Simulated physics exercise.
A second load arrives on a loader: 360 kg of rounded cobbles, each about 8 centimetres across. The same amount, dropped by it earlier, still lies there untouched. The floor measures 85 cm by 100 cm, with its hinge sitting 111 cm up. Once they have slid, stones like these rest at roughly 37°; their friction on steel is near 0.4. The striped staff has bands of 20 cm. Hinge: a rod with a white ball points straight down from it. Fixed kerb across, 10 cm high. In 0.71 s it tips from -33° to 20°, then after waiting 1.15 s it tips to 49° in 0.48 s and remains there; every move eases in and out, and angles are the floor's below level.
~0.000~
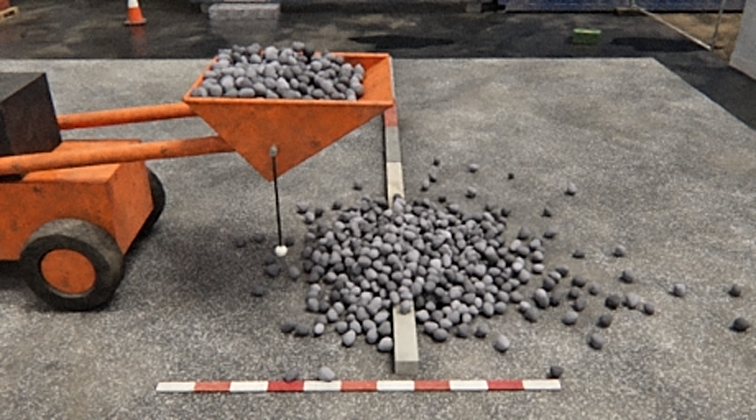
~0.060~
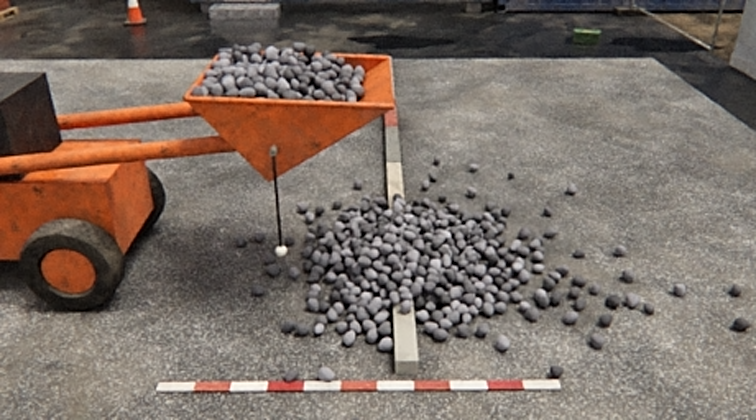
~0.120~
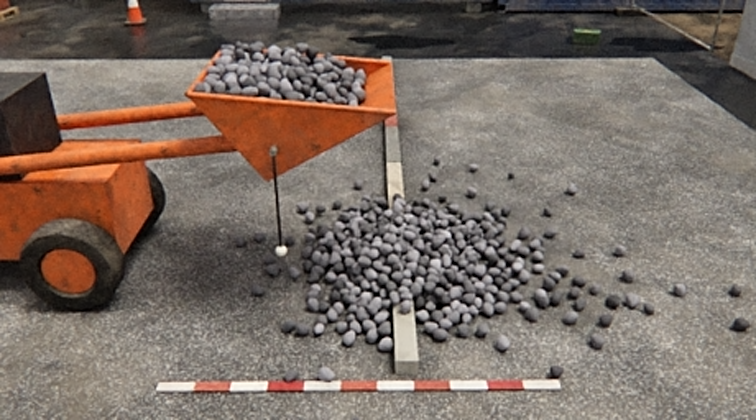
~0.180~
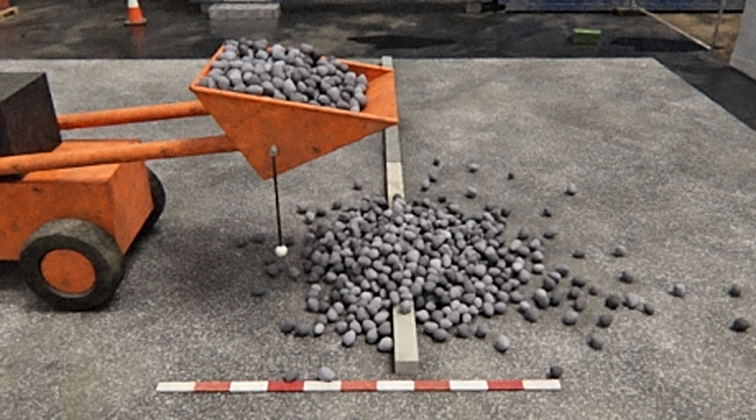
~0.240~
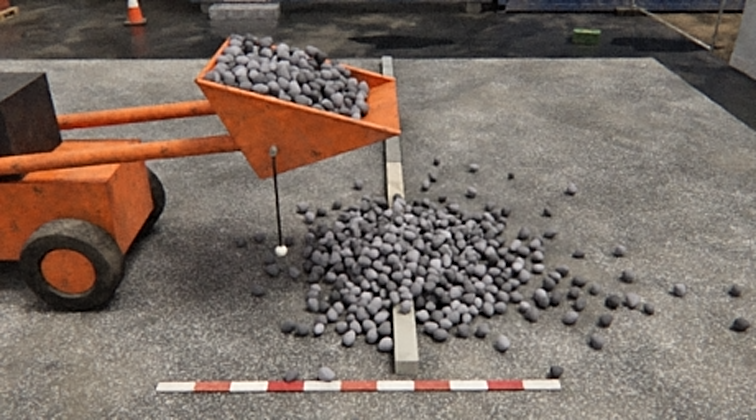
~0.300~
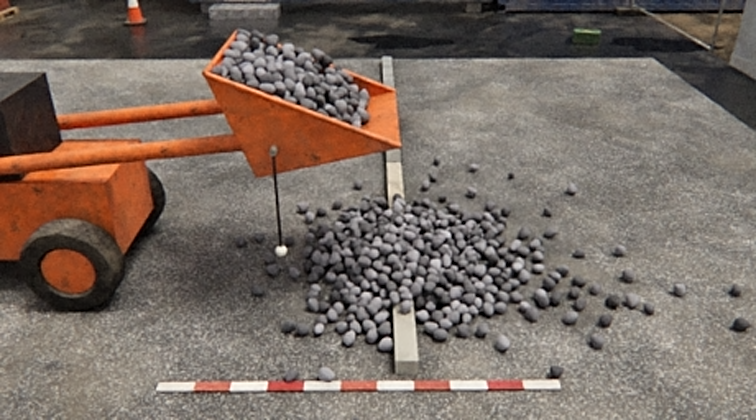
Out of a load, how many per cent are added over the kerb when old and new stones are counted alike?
Around 71 per cent.
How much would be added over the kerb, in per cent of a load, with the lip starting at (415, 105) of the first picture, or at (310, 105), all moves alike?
Near 85 per cent from the first place, 15 from the second.
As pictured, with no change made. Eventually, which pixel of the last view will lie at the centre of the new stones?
In the last view, somewhere near (434, 245).
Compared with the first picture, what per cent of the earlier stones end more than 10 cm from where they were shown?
Roughly 10 % of them.
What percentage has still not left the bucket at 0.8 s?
Held: Around 95 % of the load.
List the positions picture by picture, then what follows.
In the first picture, the bucket is at -33°, its lip at (392, 105); the top of the load is at (266, 52). The earlier load is highest near (389, 239), 23 cm above ground level, 48 % on this side of the kerb, 53 % over the kerb.
In the second picture, the bucket is at -32°, its lip at (393, 107); the top of the load is at (267, 52); the stones move at 0.1 m/s on average.
In the third picture, the bucket is at -29°, its lip at (395, 113); the top of the load is at (246, 52); the stones move at 0.3 m/s on average.
In the fourth picture, the bucket is at -24°, its lip at (398, 122); the top of the load is at (242, 49); the stones move at 0.3 m/s on average.
The fifth picture shows lip at (400, 134), floor tilted -19°, highest stones at (240, 45); the stones move at 0.5 m/s on average.
The sixth picture shows lip at (400, 147), floor tilted -13°, highest stones at (244, 43); the stones move at 0.5 m/s on average.
After 0.5 s the floor is at 12°; in per cent of one load, 100 in the bucket, 48 on this side of the kerb, 53 over the kerb; the foremost stones are at (653, 274).
After 0.8 s the floor is at 20°; in per cent of one load, 96 in the bucket, 51 on this side of the kerb, 53 over the kerb; the foremost stones are at (653, 274).
After 2.8 s the floor is at 49°; in per cent of one load, 0 in the bucket, 77 on this side of the kerb, 123 over the kerb; the foremost stones are at (652, 271).
After 5.3 s the floor is at 49°; in per cent of one load, 0 in the bucket, 77 on this side of the kerb, 123 over the kerb; the foremost stones are at (652, 271). Net gain over the kerb, 71.
